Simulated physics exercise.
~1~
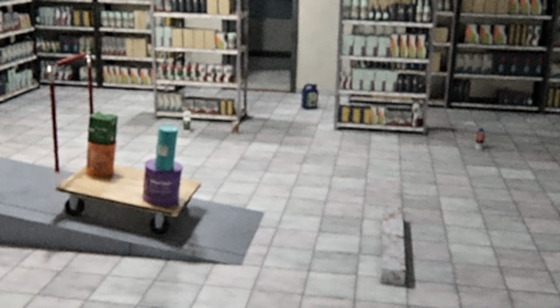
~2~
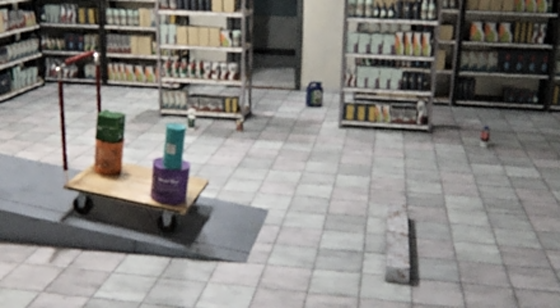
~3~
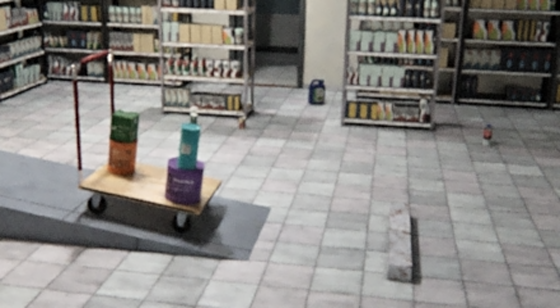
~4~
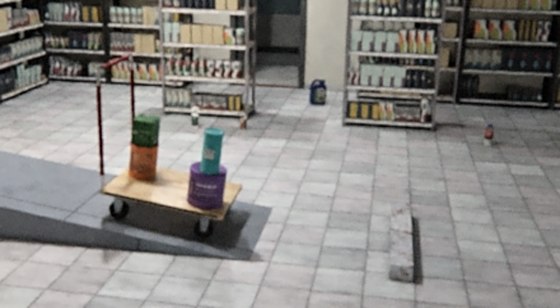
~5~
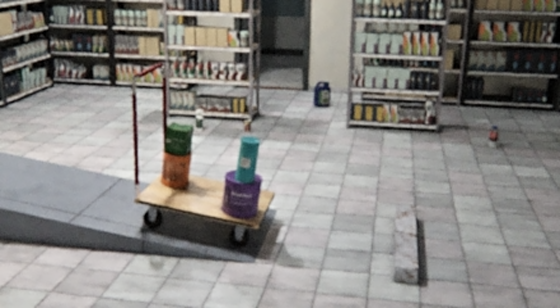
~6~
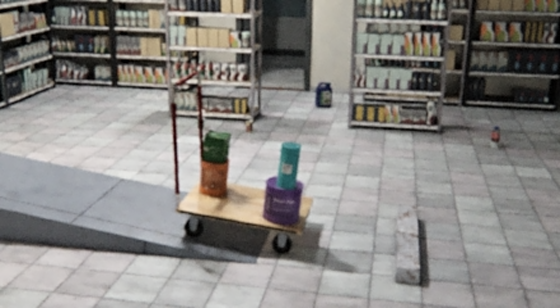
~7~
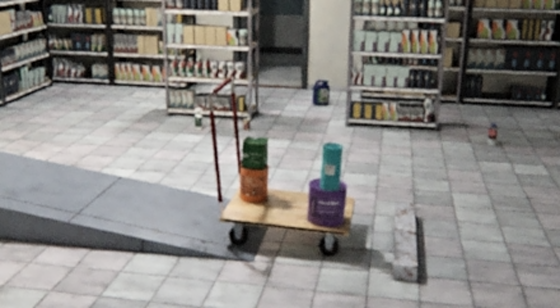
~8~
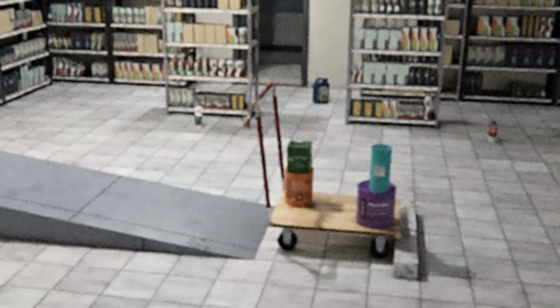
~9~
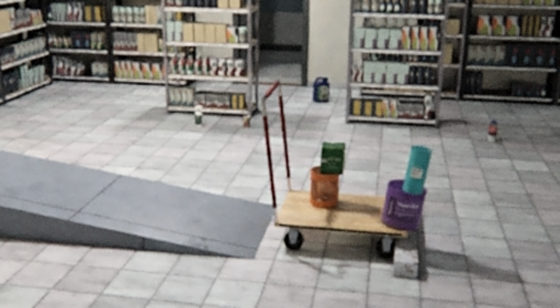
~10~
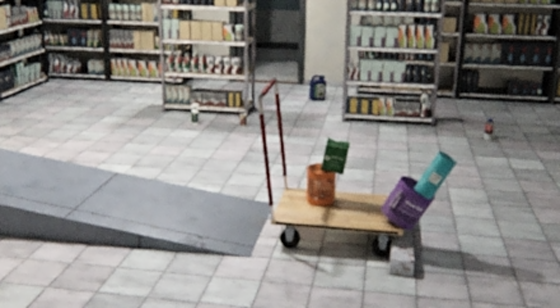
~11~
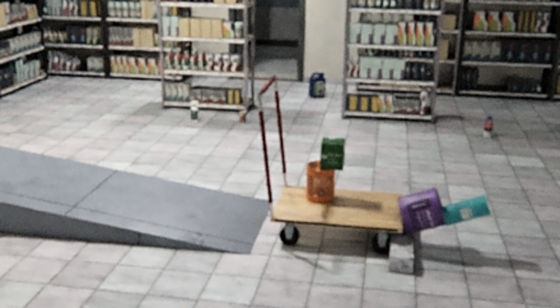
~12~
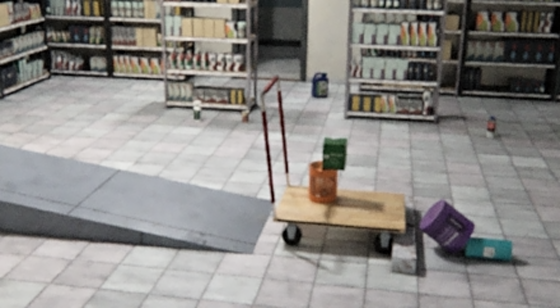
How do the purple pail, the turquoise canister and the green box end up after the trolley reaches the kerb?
The purple pail and the turquoise canister topple off the front of the trolley onto the floor. The green box shifts but keeps standing on top of the orange pail.
